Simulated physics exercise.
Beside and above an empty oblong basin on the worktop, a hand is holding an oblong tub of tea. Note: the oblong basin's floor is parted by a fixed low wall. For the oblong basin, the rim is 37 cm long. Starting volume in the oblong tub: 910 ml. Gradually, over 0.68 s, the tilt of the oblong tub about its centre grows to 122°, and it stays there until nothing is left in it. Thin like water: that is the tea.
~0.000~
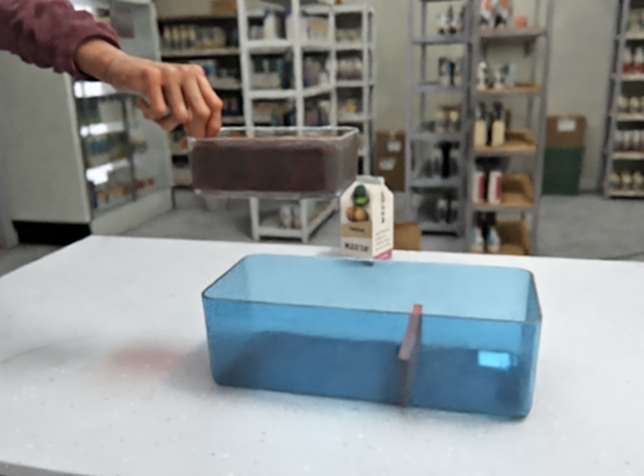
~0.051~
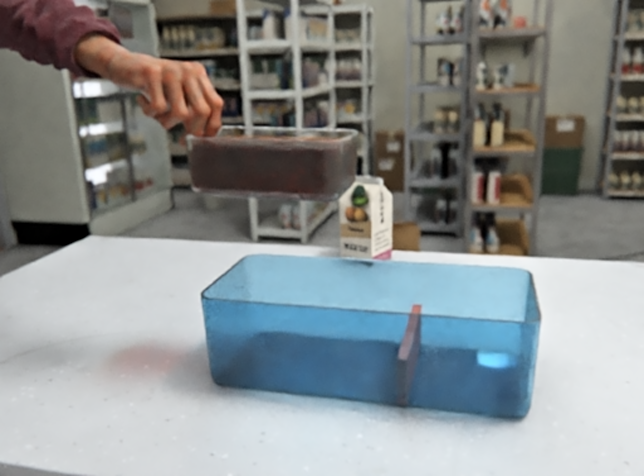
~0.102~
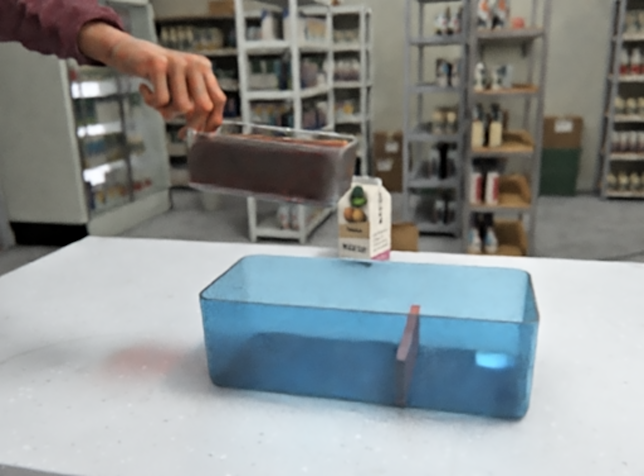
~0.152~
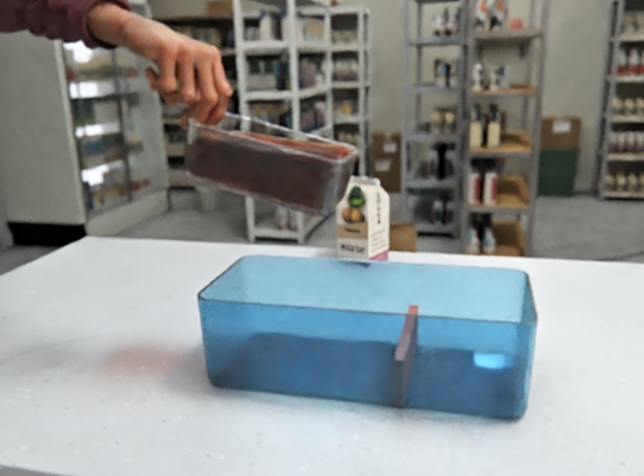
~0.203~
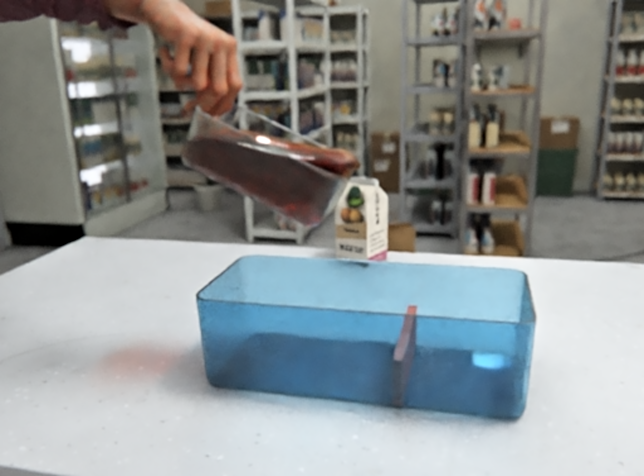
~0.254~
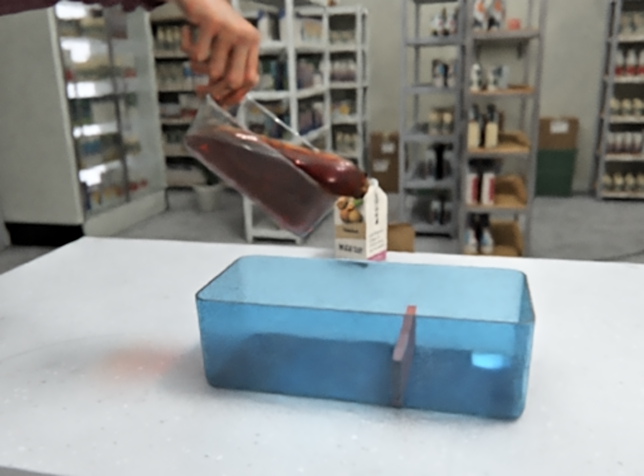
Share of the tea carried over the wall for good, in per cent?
Near 22 per cent.
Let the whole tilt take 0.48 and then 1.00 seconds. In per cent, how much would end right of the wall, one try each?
Respectively 5 and 45 %.
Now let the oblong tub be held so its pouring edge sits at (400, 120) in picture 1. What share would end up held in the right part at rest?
In that case some 65 per cent.
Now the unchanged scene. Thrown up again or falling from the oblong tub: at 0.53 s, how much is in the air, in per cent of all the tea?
18 %.
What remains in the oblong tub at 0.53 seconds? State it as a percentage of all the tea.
Some 7 % of it is still there.
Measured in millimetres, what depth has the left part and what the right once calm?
I'd say close to 18 mm on the left, close to 10 mm on the right.
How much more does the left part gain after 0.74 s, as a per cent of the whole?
That is roughly 5 in a hundred of the whole.
By 0.53 s the tilt is 108° and 7 per cent is still to pour, 52 is left of the wall and 21 right of it.
By 0.74 s the tilt is 122° and 0 per cent is still to pour, 66 is left of the wall and 20 right of it.
By 0.95 s the tilt is 122° and 0 per cent is still to pour, 70 is left of the wall and 21 right of it.
By 1.18 s the tilt is 122° and 0 per cent is still to pour, 71 is left of the wall and 22 right of it.
At rest 71 per cent lies left of the wall, 22 right of it and 8 outside.
